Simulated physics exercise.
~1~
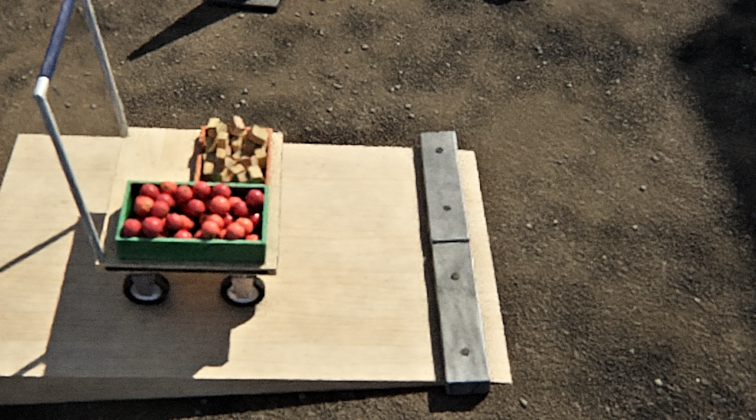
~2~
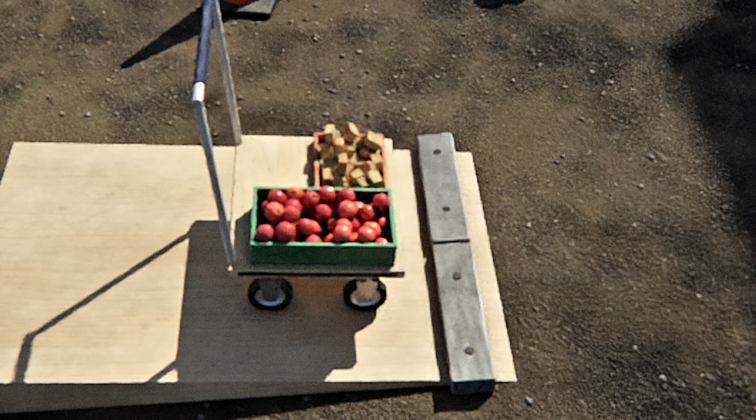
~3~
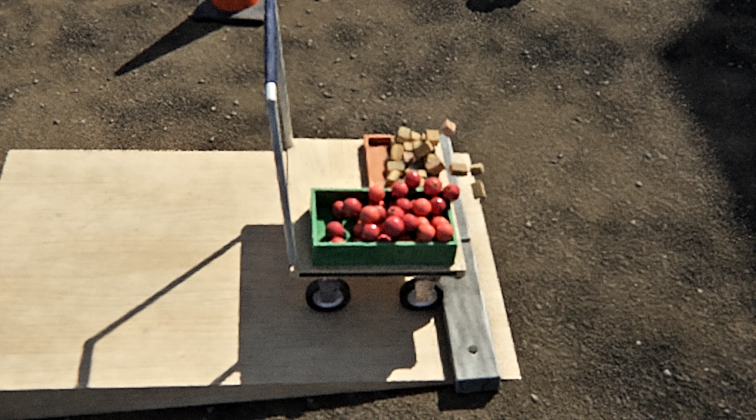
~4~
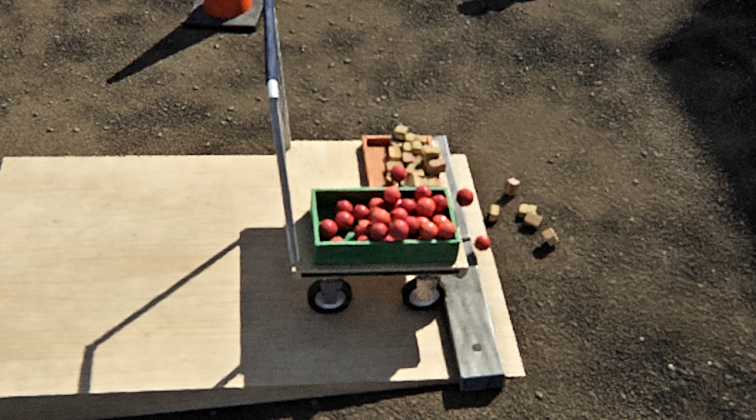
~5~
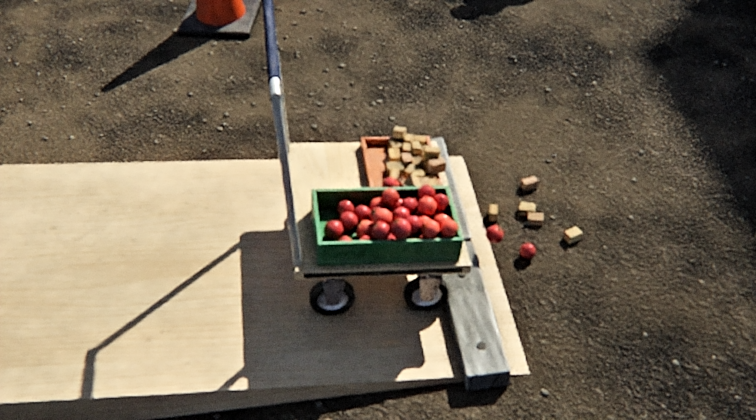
A trolley carrying a green basket of tomatoes and an orange basket of wooden offcuts rolled right along a pale ramp and stopped at the kerb, where several offcuts and a few tomatoes spilled onto the ground ahead, leaving most still aboard.
